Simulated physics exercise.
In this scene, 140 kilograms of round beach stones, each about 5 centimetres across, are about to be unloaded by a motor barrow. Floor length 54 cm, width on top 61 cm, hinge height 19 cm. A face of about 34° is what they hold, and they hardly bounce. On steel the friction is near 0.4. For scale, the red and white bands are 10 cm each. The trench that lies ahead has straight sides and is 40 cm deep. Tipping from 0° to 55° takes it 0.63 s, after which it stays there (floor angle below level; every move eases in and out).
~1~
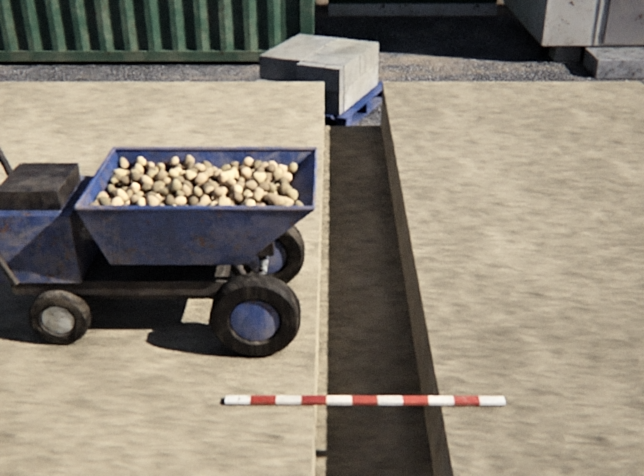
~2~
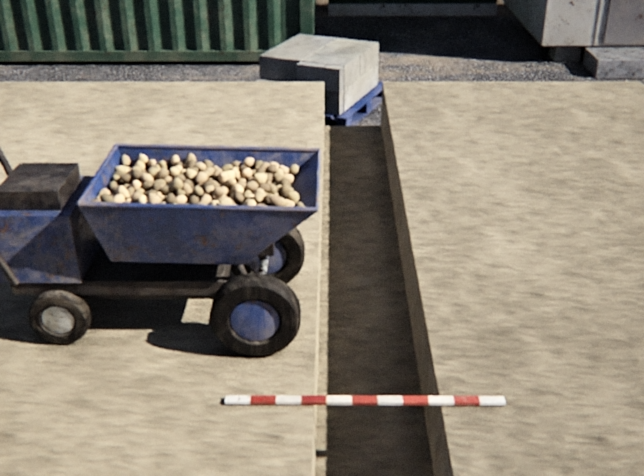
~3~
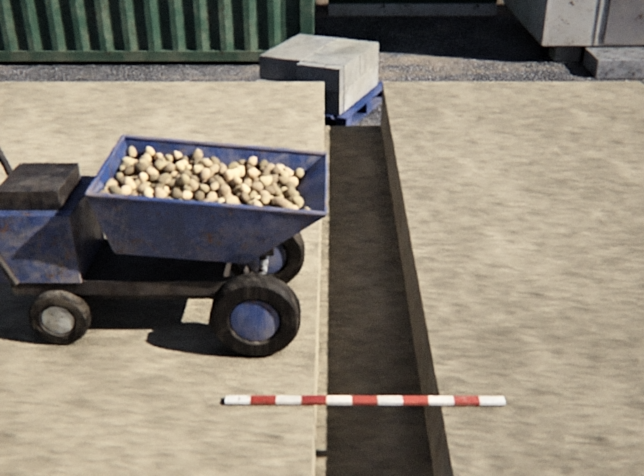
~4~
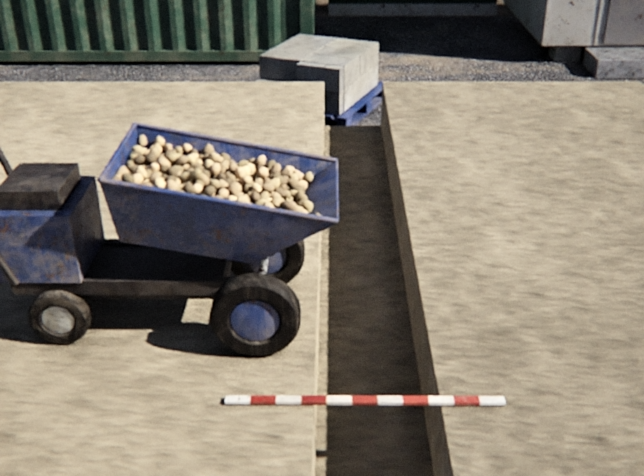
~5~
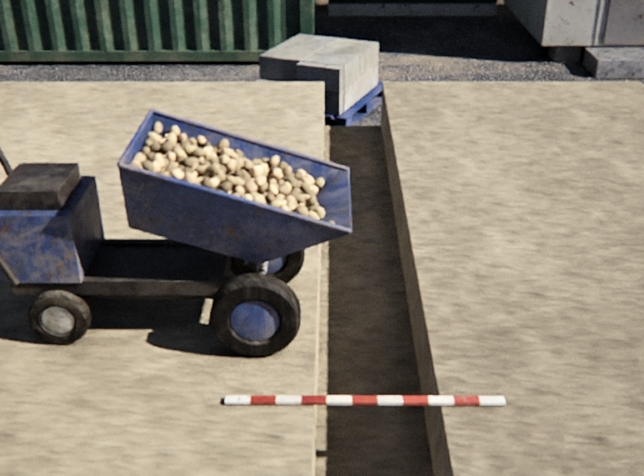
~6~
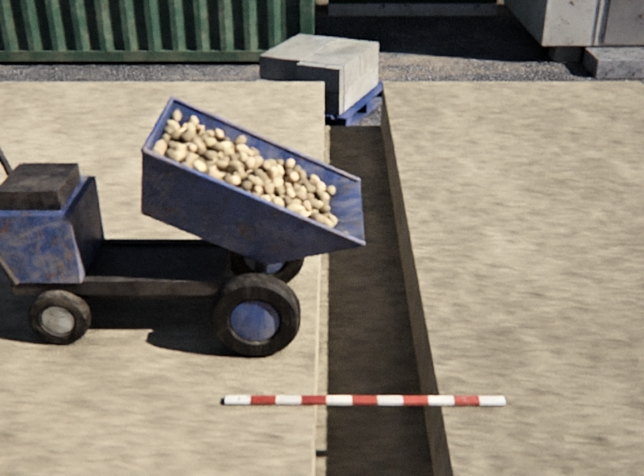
The video shows a blue motor barrow loaded with pale rounded stones, standing left of a straight trench near a red and white striped pole, as its skip gradually tilts, the left end rising and the lip lowering over the trench.
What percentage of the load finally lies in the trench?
About 42 per cent.
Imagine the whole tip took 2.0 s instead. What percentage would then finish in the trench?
Then about 60 per cent.
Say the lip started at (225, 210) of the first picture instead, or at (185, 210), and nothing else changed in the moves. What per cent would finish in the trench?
It comes to about 100 and 90 in a hundred.
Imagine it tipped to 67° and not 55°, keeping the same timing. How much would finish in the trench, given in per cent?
With that change, near 35 per cent.
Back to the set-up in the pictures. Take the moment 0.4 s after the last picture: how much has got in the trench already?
By that moment, roughly 10 per cent of the load.
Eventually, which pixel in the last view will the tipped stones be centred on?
(449, 313).
Then, 0.2 s after the last picture the floor is at 46°, 100 % in the skip; the foremost stones are at (364, 243).
Then, 0.4 s after the last picture the floor is at 55°, 88 % in the skip, 10 % in the trench, 2 % past the trench; the foremost stones are at (439, 295).
Then, 0.8 s after the last picture the floor is at 55°, 37 % in the skip, 12 % in the trench, 51 % past the trench; the foremost stones are at (565, 317).
Then, 2.7 s after the last picture the floor is at 55°, 0 % in the skip, 42 % in the trench, 58 % past the trench; the foremost stones are past the picture's edge.
